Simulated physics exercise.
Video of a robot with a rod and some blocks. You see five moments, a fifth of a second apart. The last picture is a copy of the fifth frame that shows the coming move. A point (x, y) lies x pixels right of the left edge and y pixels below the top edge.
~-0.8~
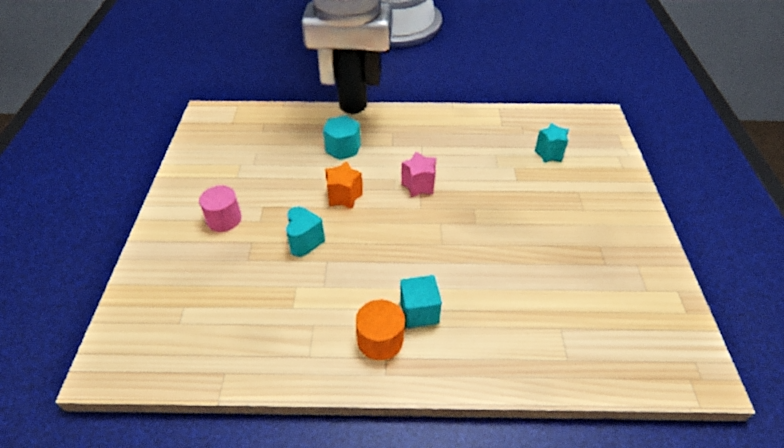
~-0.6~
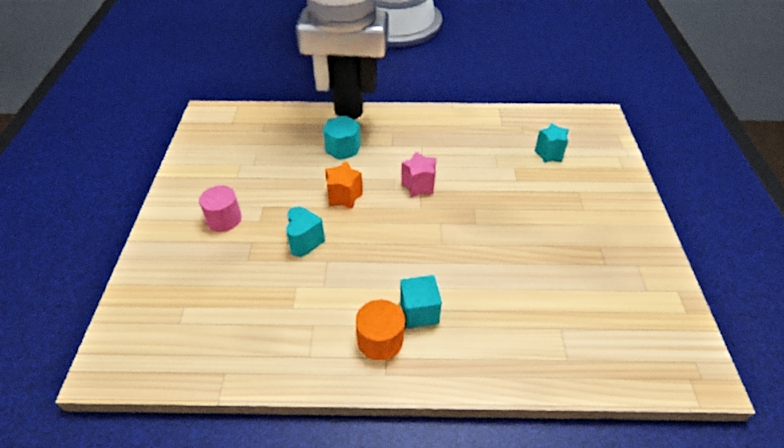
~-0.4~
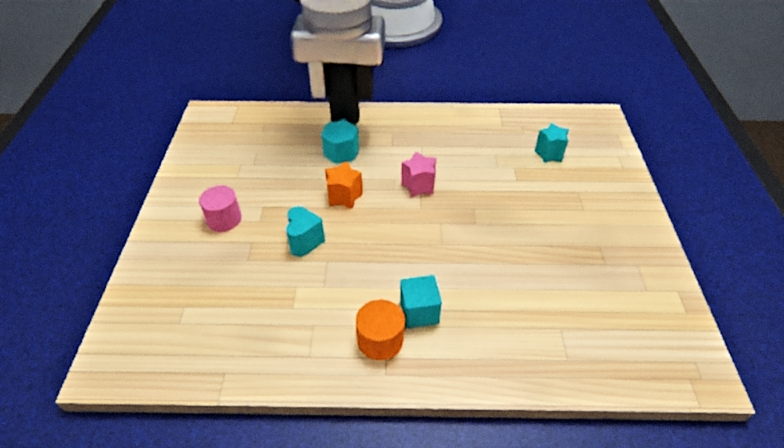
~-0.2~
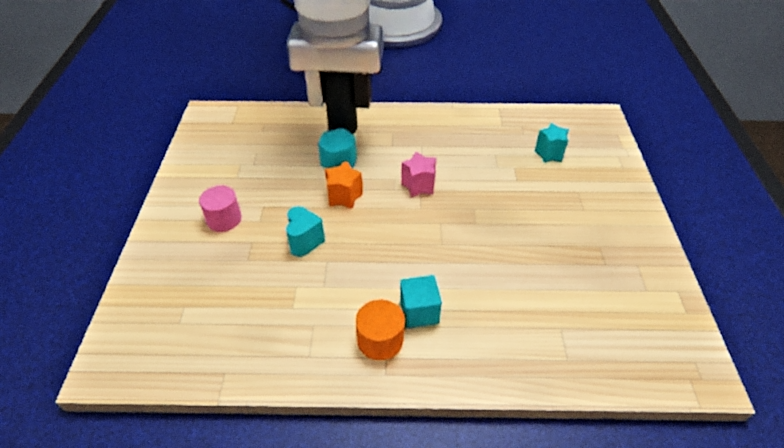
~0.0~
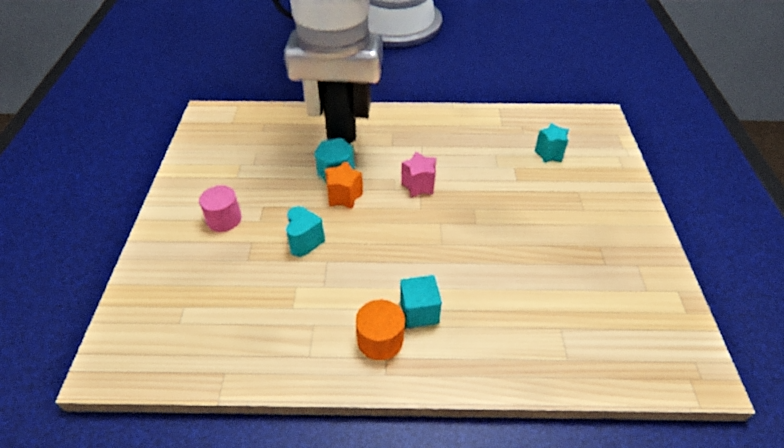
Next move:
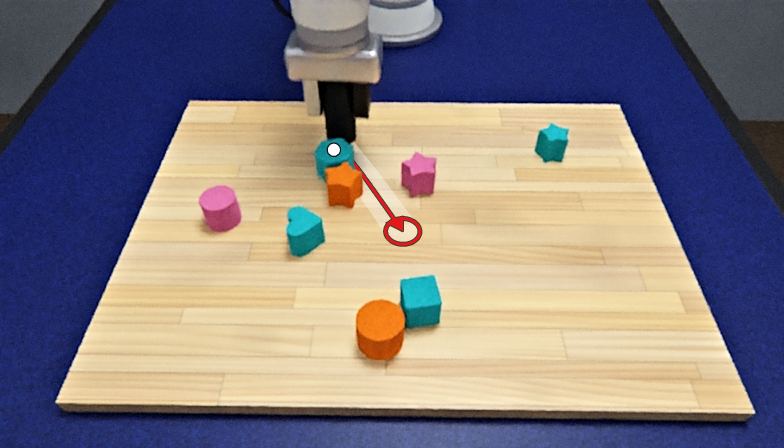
On a wooden board over a blue surface, a robot arm lowers its black rod to a turquoise block among scattered colourful blocks, then pushes it a short way down and slightly left, up close to an orange star-shaped block.
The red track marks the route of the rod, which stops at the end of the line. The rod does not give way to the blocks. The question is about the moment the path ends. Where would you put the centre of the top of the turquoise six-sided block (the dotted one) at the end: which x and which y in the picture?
It will end up at (333, 168).
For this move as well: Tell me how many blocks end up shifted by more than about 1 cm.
Of all the blocks, two travel more than a centimetre.
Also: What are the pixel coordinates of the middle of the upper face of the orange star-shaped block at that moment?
Its top face will be centred at roughly (344, 190).
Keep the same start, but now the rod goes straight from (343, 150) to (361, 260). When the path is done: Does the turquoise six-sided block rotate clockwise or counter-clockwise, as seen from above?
The answer is clockwise.
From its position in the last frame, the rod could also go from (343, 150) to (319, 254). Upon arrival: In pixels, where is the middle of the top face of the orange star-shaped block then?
I'd guess (352, 224).
Drawn move, in a line from (343, 150) to (403, 231); the dot is on the turquoise six-sided block.
On the path given first. One third of the way, rod at (361, 162); turquoise six-sided block at (333, 167), turned 65° clockwise; orange star-shaped block at (344, 189).
Two thirds of the way, rod at (381, 189); turquoise six-sided block at (333, 168), turned 70° clockwise; orange star-shaped block at (344, 190).
At the end, rod at (403, 219); turquoise six-sided block at (333, 168), turned 70° clockwise; orange star-shaped block at (344, 190); pink star-shaped block still.
